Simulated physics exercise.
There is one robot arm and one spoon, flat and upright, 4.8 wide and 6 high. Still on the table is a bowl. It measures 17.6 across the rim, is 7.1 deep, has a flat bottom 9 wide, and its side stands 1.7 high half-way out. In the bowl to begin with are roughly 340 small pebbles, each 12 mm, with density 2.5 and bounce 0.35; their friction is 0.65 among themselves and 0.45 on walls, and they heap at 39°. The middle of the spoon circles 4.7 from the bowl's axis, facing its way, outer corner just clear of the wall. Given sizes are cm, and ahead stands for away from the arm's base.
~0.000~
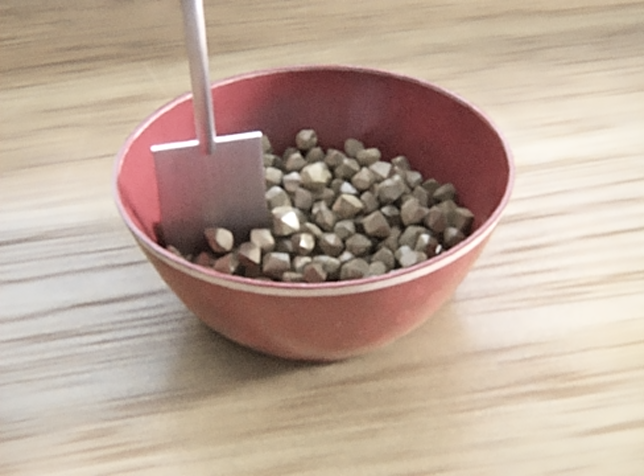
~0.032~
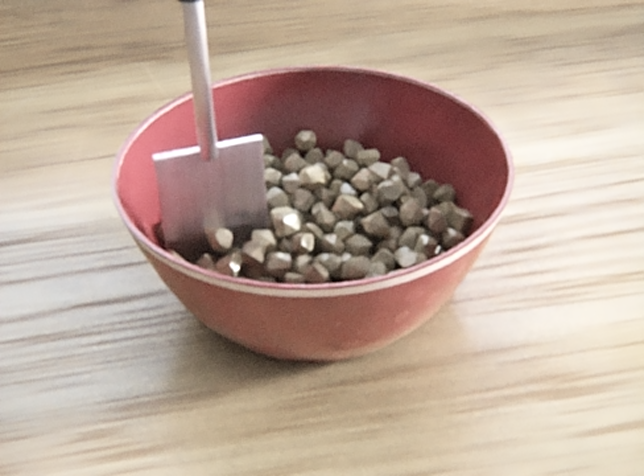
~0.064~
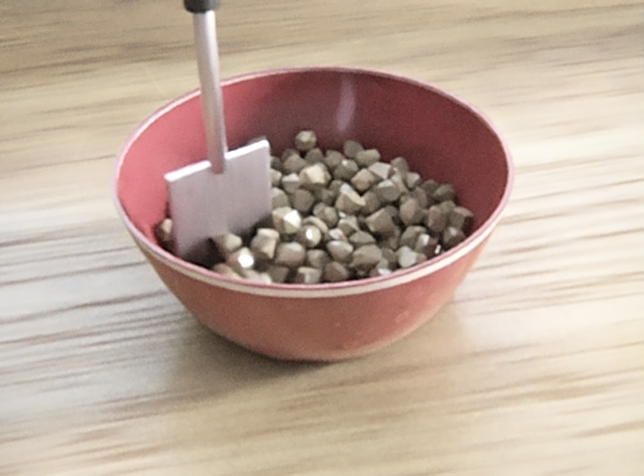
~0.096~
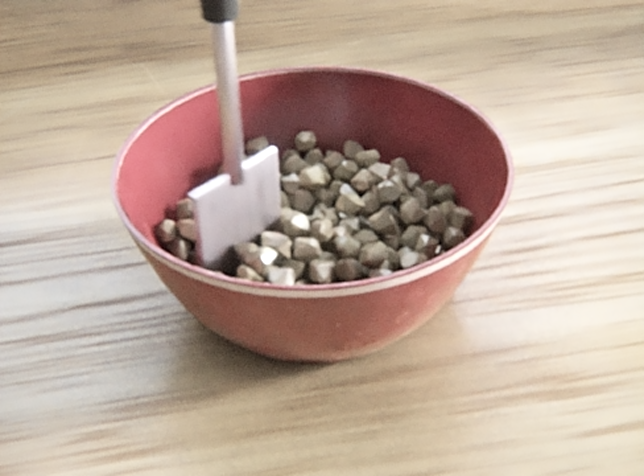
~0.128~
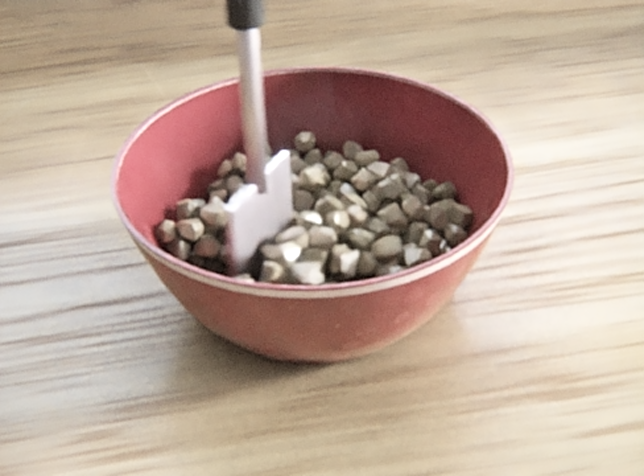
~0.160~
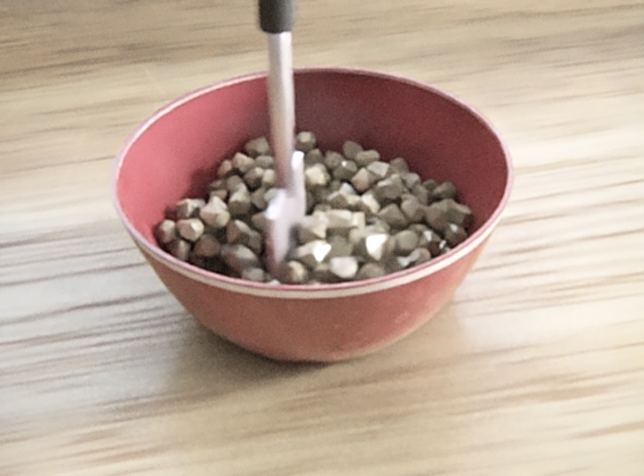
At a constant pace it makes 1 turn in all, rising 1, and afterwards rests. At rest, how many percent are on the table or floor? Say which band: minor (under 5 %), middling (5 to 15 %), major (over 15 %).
Band: Middling.
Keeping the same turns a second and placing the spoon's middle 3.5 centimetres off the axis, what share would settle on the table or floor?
It would be near 10 per cent.
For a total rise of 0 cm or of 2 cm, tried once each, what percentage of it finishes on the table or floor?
Near 15 in a hundred, then near 5 in a hundred.
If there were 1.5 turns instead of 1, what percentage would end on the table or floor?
20 %.
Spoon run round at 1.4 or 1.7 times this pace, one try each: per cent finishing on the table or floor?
First try close to 20, second close to 20, in per cent.
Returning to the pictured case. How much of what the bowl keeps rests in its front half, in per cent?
65 %.
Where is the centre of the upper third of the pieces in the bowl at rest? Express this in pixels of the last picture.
The centre is near pixel (244, 257).
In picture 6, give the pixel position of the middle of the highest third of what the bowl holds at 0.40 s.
I'd point to somewhere close to (385, 150).
After 0.40 s, 180° round, highest piece 9 above the table; 332 in the bowl, 3 on the table or floor, 3 in flight or on the tool.
After 0.65 s, 294° round, highest piece 9 above the table; 311 in the bowl, 24 on the table or floor, 3 in flight or on the tool.
After 0.97 s, 0° round, highest piece 8 above the table; 302 in the bowl, 36 on the table or floor.
After 1.67 s, 0° round, highest piece 8 above the table; 302 in the bowl, 36 on the table or floor.
In the end, 302 in the bowl, 36 on the table or floor. That is 11 % on the table or floor.
